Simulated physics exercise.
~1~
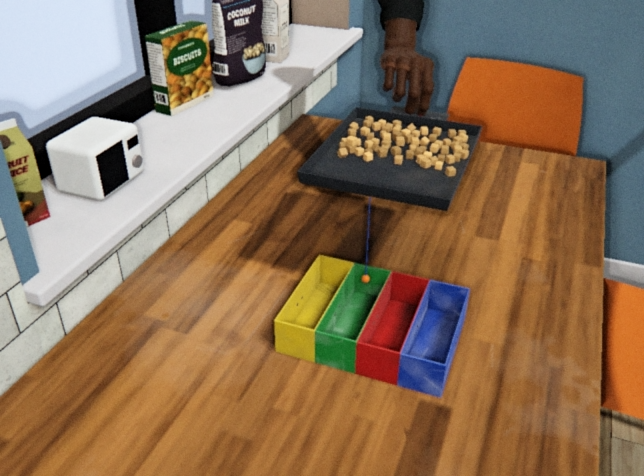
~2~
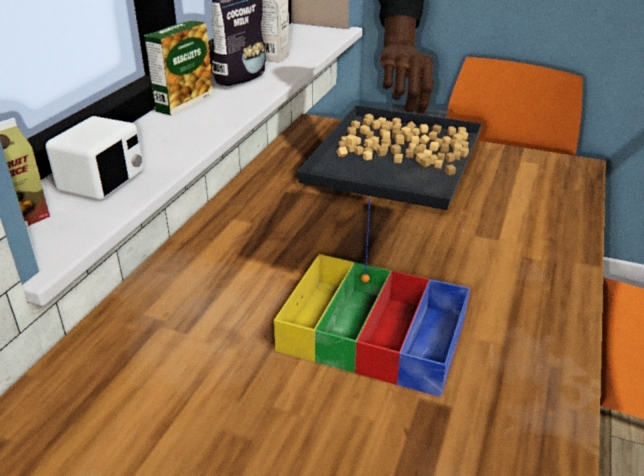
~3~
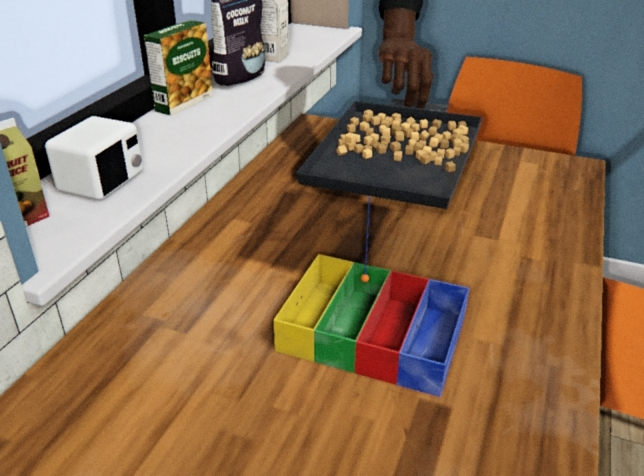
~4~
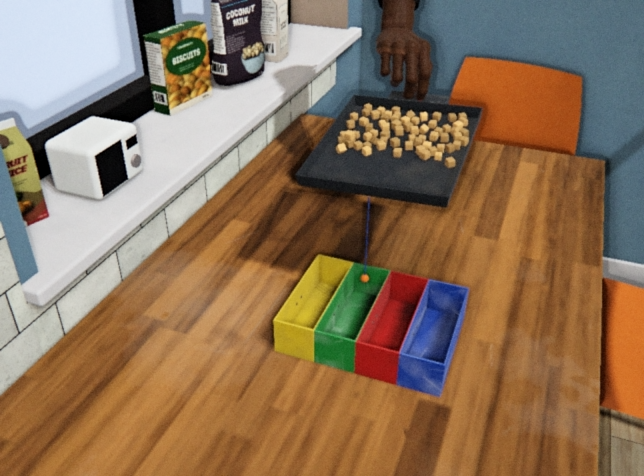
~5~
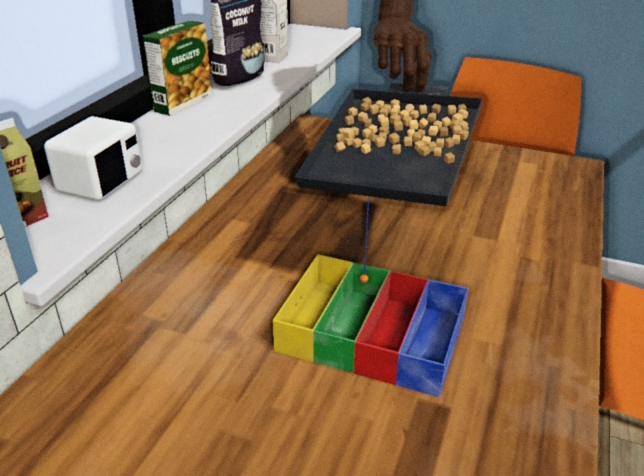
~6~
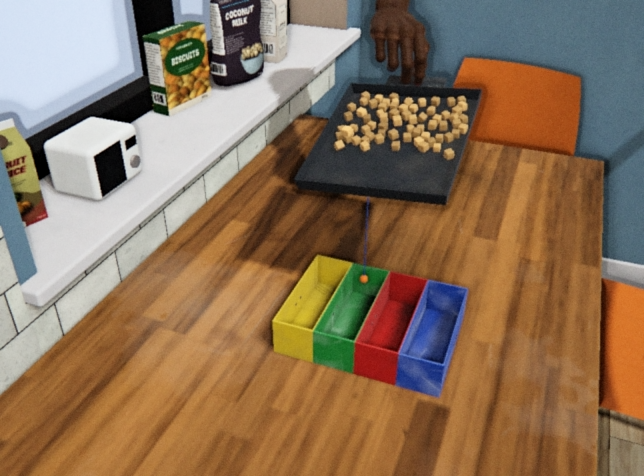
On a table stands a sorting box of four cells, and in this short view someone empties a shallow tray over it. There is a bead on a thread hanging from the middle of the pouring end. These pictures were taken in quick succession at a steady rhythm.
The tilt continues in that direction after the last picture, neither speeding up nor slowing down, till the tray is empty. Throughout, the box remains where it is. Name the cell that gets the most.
Yellow.
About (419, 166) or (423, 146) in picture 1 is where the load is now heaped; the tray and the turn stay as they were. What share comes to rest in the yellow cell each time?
The first start yields 40 per cent, the second 40 per cent.
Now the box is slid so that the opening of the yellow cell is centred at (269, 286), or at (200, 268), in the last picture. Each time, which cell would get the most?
So the first one goes to the cell in green and the second to blue.
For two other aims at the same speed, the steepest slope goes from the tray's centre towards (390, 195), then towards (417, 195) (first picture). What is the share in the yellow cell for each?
I'd say some 10 in a hundred at first, then 0 in a hundred.
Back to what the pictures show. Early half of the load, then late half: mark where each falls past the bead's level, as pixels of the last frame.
Points: About (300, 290), then about (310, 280).
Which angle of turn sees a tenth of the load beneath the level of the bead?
It is at around 75 degrees.
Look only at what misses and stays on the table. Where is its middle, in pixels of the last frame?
I'd put the middle at roughly (251, 314).
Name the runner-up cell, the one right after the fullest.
The green one.
Shortly afterwards, tray tipped steeply; the whole lot on the tray.
Next, tray tipped right over; the bulk on the tray; a little in the yellow cell; only a few in the green cell; a little falling or outside the box.
Some moments later, tray tipped past a quarter turn; near a third in the yellow cell; near a quarter in the green cell; near a third falling or outside the box.
In the end, tray tipped past a quarter turn; near a third in the yellow cell; near a quarter in the green cell; none at all in the blue cell; none at all in the red cell; near a third outside the box.
